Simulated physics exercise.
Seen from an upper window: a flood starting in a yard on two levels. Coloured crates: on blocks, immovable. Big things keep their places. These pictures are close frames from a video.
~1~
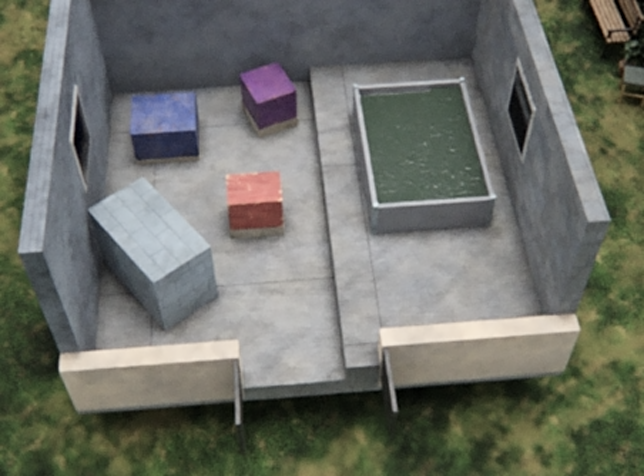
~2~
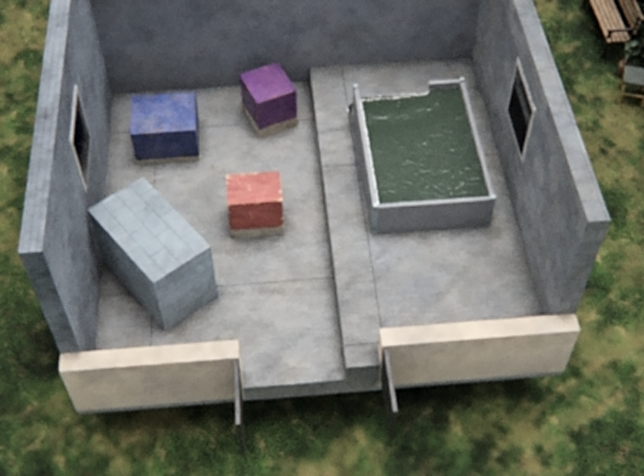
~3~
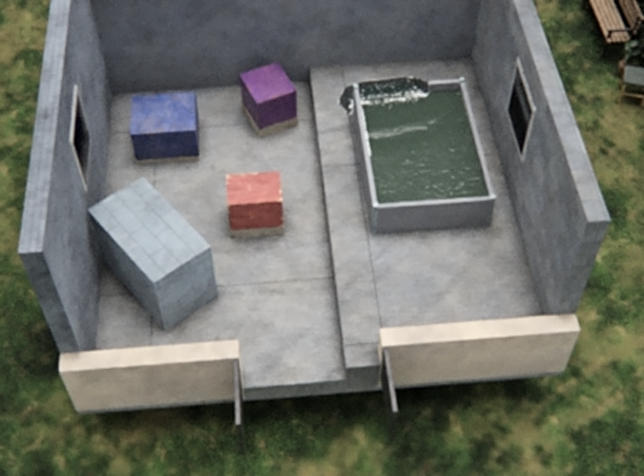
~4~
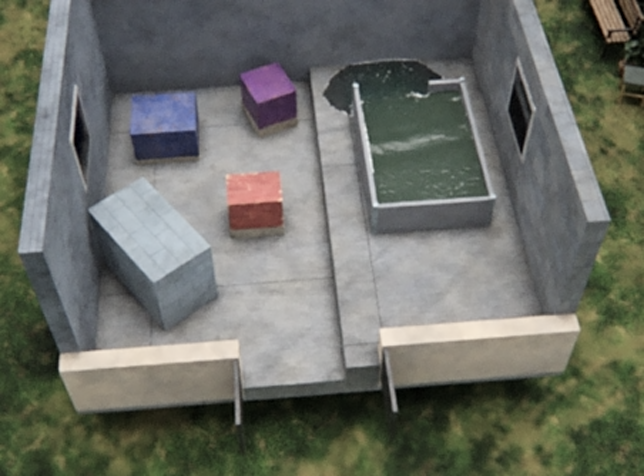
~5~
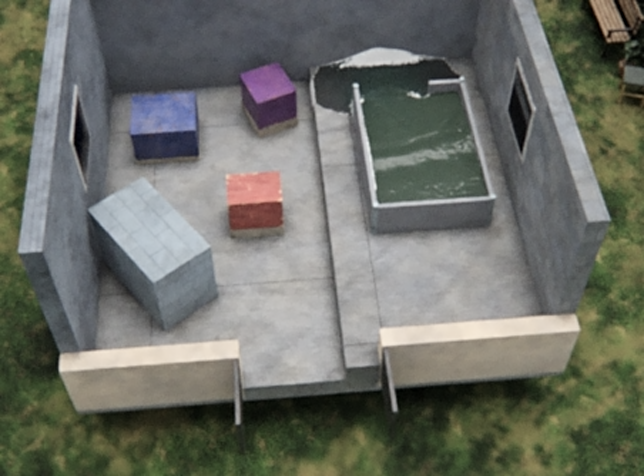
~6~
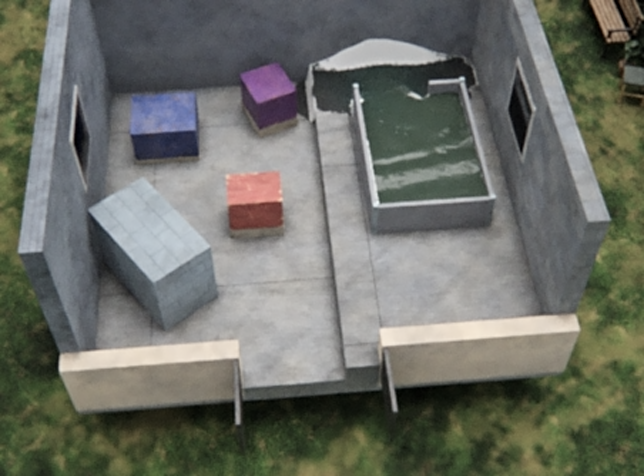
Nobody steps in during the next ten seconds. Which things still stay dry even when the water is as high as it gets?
The purple crate will be within the water's reach. The blue crate will be within the water's reach. The red crate will be out of the water's reach.
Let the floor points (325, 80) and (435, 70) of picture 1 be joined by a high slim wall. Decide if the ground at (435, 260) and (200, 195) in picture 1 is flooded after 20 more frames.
Untouched, reached.
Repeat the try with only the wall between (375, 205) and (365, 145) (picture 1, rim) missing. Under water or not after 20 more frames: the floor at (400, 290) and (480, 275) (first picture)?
Waterless, waterless.
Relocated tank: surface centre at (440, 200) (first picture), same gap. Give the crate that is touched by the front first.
Purple one.
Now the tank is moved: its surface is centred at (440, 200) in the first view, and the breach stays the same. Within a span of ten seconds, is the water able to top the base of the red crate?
The red is untouched.
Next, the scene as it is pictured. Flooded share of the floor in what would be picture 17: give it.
Estimated share: About 25 %.
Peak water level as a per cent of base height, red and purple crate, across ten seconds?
50 and 150 per cent, roughly.
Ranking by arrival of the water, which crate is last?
I'd name the one in red.
A moment on, water covers 10 % of the floor; the purple crate water round its plinth, the blue crate not reached, the red crate not reached.
Next, water covers 25 % of the floor; the purple crate water round its plinth, the blue crate water round its plinth, the red crate not reached.
Then, water covers 45 % of the floor; the purple crate water round its plinth, the blue crate water round its plinth, the red crate water round its plinth.
Later, water covers 75 % of the floor; the purple crate water round its plinth, the blue crate water round its plinth, the red crate water round its plinth.
In the end, water covers 90 % of the floor; the purple crate was topped, the blue crate was topped, the red crate stayed above the water.
